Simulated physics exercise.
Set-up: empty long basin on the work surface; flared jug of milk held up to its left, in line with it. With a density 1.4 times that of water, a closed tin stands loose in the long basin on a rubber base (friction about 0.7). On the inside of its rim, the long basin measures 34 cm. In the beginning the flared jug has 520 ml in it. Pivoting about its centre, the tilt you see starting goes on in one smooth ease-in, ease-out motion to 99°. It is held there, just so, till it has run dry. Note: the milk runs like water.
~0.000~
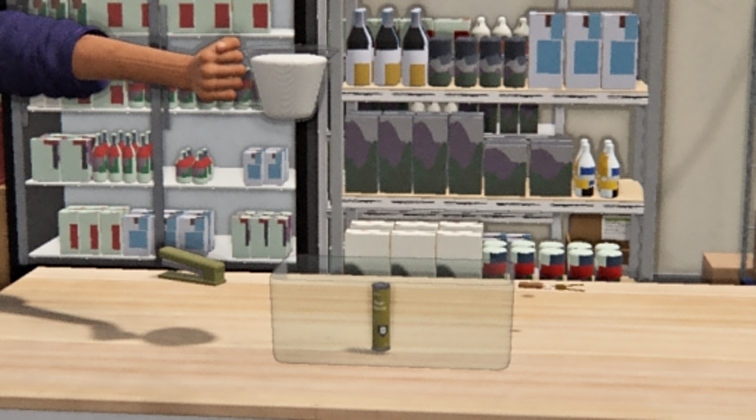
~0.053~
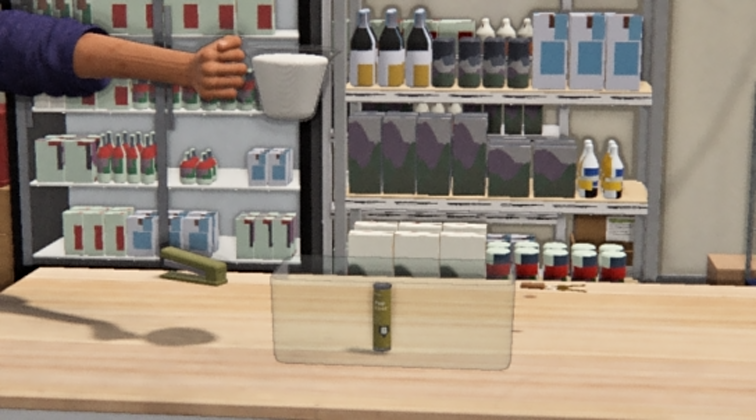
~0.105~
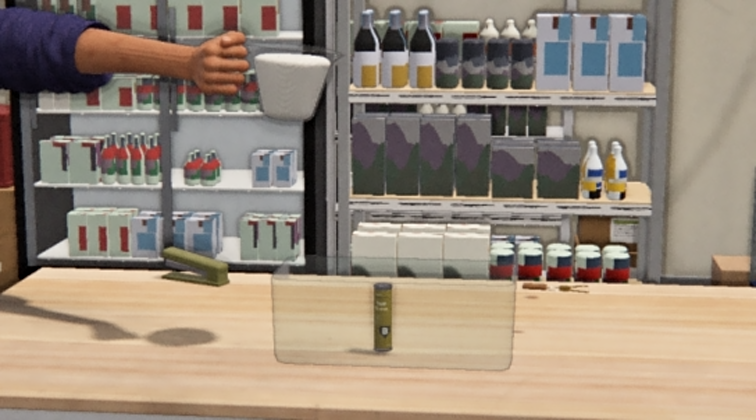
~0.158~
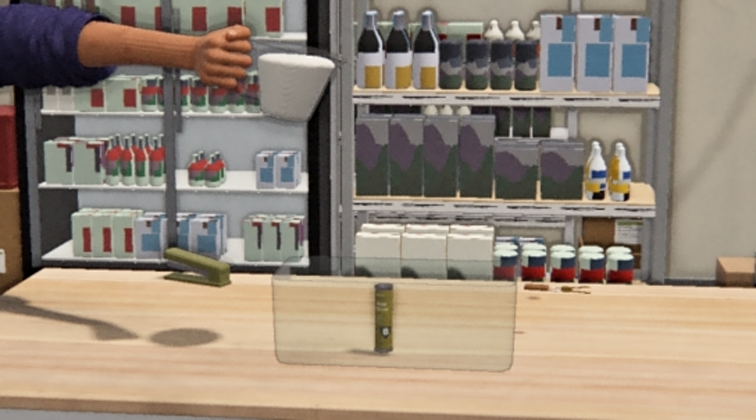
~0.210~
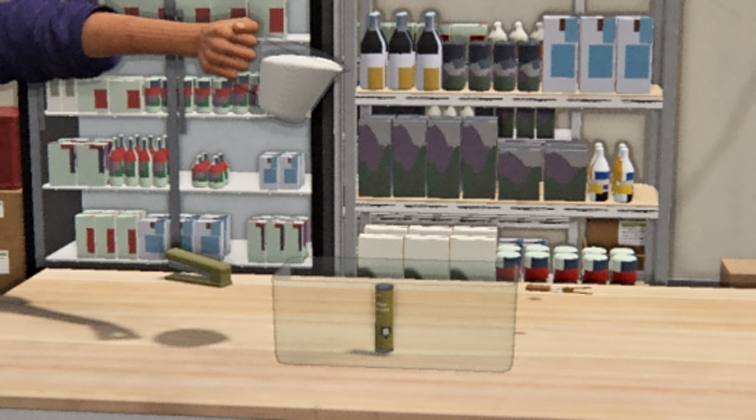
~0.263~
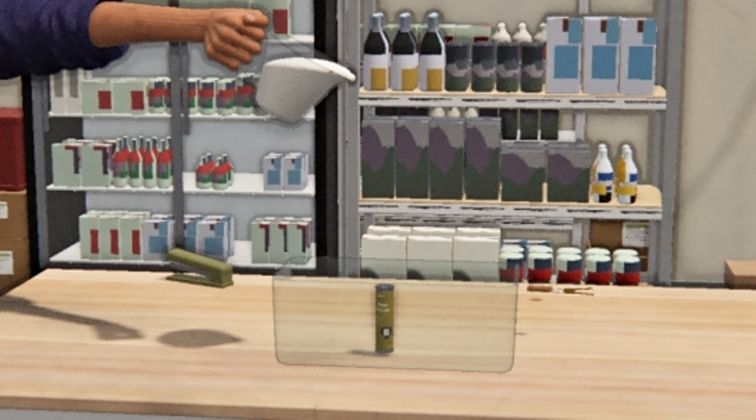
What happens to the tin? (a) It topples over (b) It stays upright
The answer is b.
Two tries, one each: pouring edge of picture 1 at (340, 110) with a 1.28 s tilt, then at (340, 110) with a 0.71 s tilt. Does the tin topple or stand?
Run one: It does not tip. Run two: It tumbles.
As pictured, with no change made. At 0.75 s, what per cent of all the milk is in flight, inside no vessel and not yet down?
Roughly 28 %.
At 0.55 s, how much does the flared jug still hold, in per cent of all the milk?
Around 42 in a hundred.
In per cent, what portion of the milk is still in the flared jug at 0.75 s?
Close to 5 percent of the whole amount.
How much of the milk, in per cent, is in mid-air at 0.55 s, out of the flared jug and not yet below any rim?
Close to 48 in a hundred.
Then, 0.55 s in, the tilt is 87° and 41 per cent is still to pour; the tin stands where it began.
Then, 0.75 s in, the tilt is 99° and 5 per cent is still to pour; the tin stands where it began.
Then, 0.97 s in, the tilt is 99° and 0 per cent is still to pour; the tin stands where it began.
Then, 1.21 s in, the tilt is 99° and 0 per cent is still to pour; the tin stands where it began.
Finally, the tin stands where it began.
